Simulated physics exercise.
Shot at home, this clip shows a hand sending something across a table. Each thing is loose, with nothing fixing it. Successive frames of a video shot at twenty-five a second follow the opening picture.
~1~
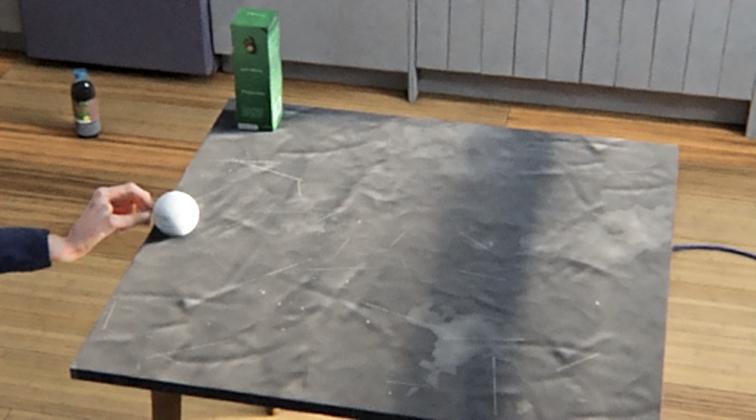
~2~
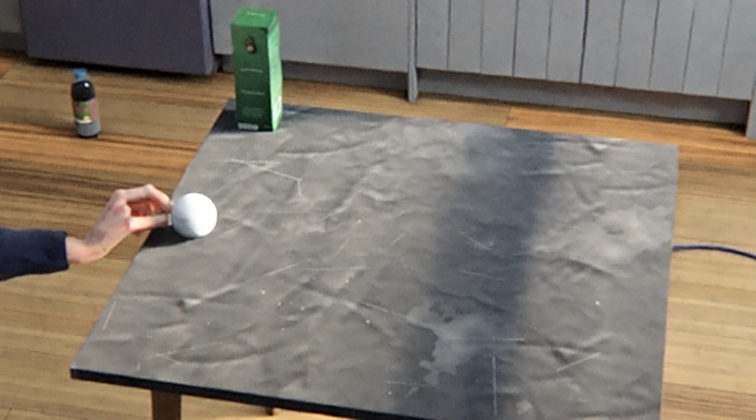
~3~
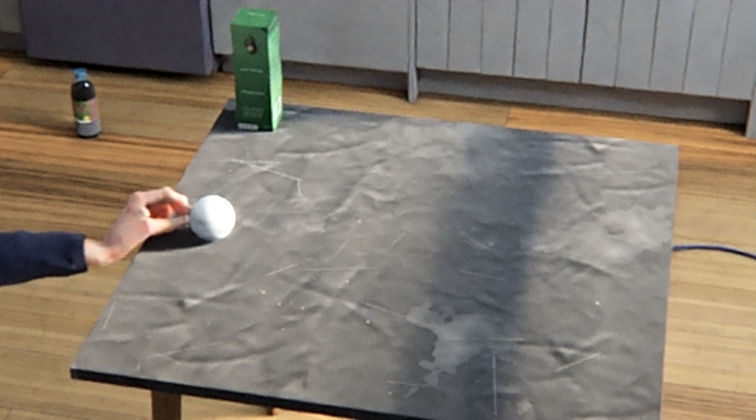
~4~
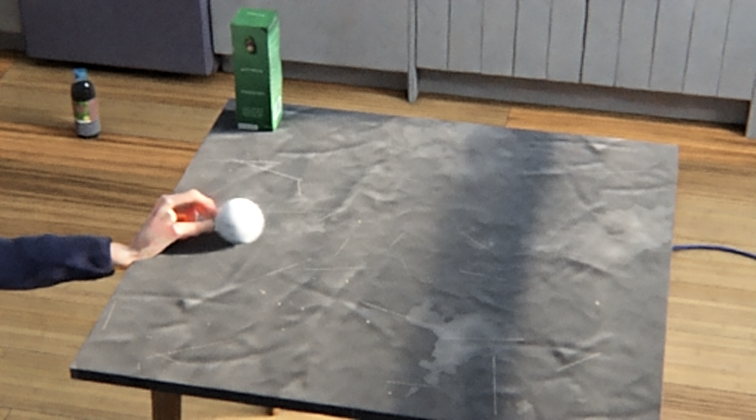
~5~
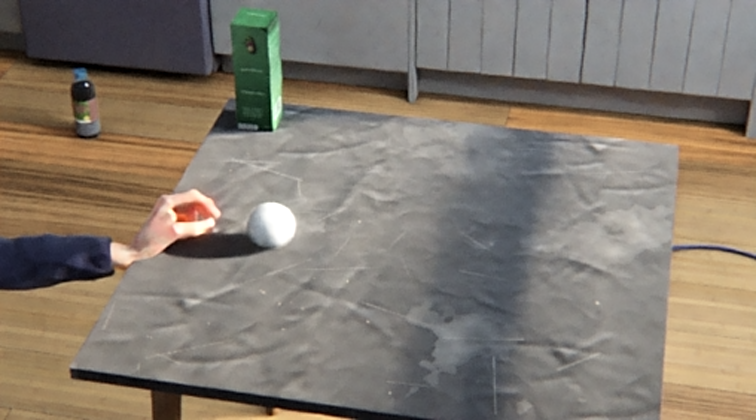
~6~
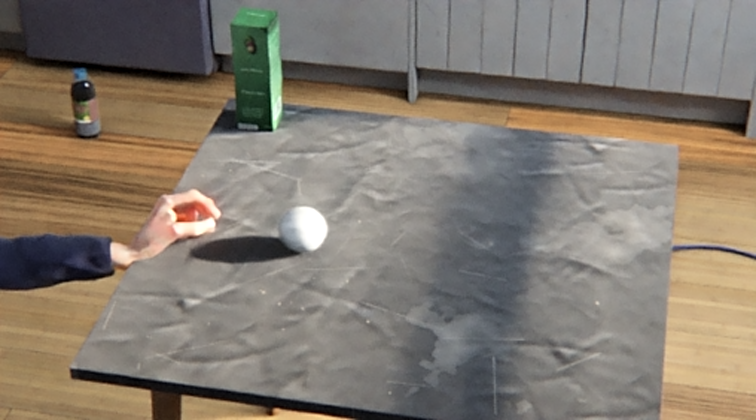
On a dark, wrinkled tabletop, near a green box, a hand pushed a white ball in from the left edge, then let go, and the ball kept rolling a short way to the right.
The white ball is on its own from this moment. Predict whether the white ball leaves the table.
It passes the edge.
Then, 0.20 s later than the last frame, white ball moved well along near (458, 249).
Then, 0.40 s later than the last frame, white ball moved well along near (613, 267).
Then, 0.70 s later than the last frame, white ball now off the table.
Then, 0.90 s later than the last frame, things are still on the move.
When it is over, off the table, white ball.
